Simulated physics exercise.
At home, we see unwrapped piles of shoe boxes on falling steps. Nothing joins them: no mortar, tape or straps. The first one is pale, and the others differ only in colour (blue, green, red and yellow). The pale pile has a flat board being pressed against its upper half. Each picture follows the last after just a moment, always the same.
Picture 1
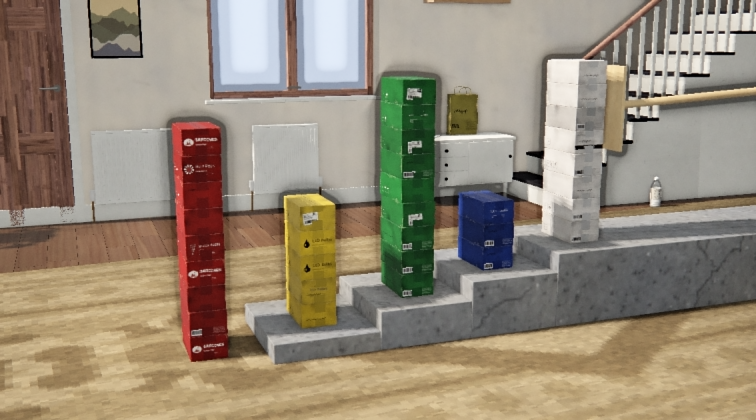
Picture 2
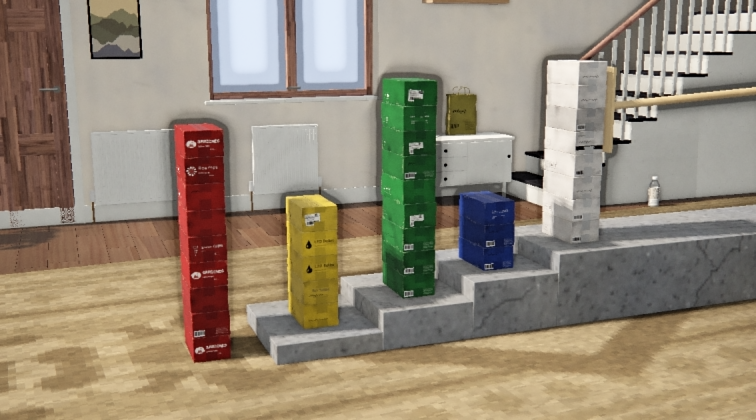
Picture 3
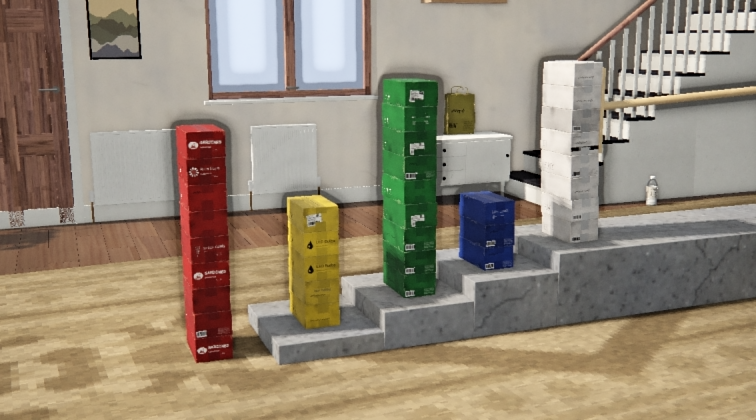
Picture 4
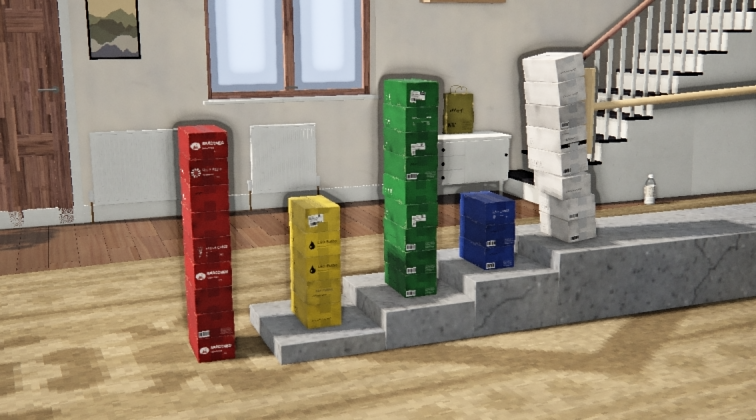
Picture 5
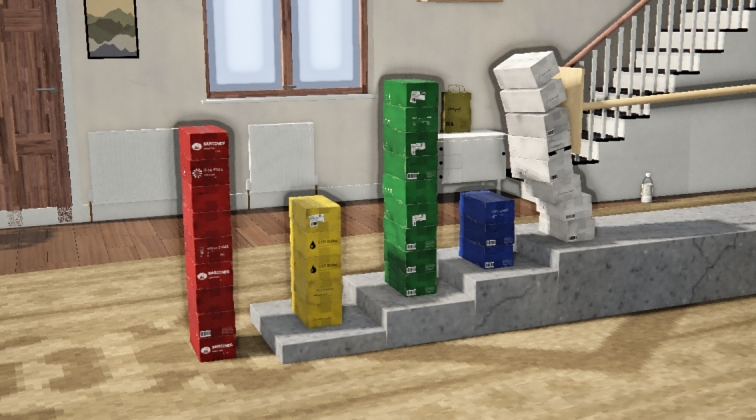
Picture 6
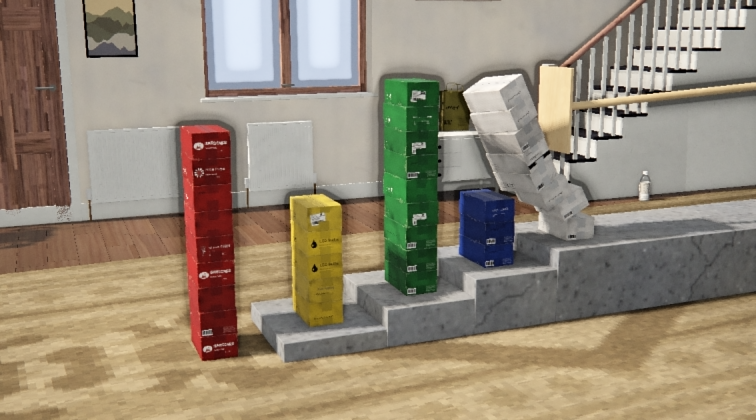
A tall white stack of boxes stood on stone steps beside blue, green, yellow and red stacks, and a flat board pressed its upper half until it leaned far left; the others stayed still.
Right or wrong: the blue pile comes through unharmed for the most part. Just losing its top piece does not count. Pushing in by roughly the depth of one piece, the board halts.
Right.
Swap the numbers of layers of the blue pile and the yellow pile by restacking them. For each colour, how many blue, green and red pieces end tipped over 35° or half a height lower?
Blue: 4, green: 9, red: 9.
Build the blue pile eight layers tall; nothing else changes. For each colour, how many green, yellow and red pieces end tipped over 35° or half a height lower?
Green 9, yellow 5, red 9.
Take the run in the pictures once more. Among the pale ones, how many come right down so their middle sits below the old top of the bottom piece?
6 in all.
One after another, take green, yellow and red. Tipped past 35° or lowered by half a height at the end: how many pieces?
Tally - green: 9; yellow: 4; red: 9.
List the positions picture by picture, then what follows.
In the first picture (pixels give the middle of a visible side; the camera moves round a little), board (624, 98) not yet touching; top blue box (499, 213); top green box (420, 92); none of the others has stirred.
Board (614, 99) not yet touching; top blue box (500, 213), in the second picture.
Board (603, 99) pushing; top blue box (500, 213), in the third picture.
Board (593, 100) pushing, top of the pale pile leaning a little; top blue box (501, 213); none of the others has stirred, in the fourth picture.
Board (582, 100) pushing, top of the pale pile leaning clearly; top blue box (500, 213); none of the others has stirred, in the fifth picture.
Board (571, 100) pushing, top of the pale pile leaning clearly; top blue box (500, 211); top green box (424, 94); none of the others has stirred, in the sixth picture.
Shortly afterwards, 7 of the pale pile down; none of the 3 blue boxes down (0 of 26 in all colours); top blue box a little from its place; top green box a little from its place.
Next, 7 of the pale pile down; none of the 3 blue boxes down (9 of 26 in all colours); top blue box a little from its place; top green box on its side.
Some moments later, 7 of the pale pile down; none of the 3 blue boxes down (13 of 26 in all colours); top blue box a little from its place; top green box on its side.
Afterwards, 7 of the pale pile down; none of the 3 blue boxes down (22 of 26 in all colours); top blue box a little from its place; top green box on its side.
In the end, 7 of the pale pile down; none of the 3 blue boxes down (22 of 26 in all colours); top blue box a little from its place; top red box upside down. From the last view, middles, top blue box near (481, 206).
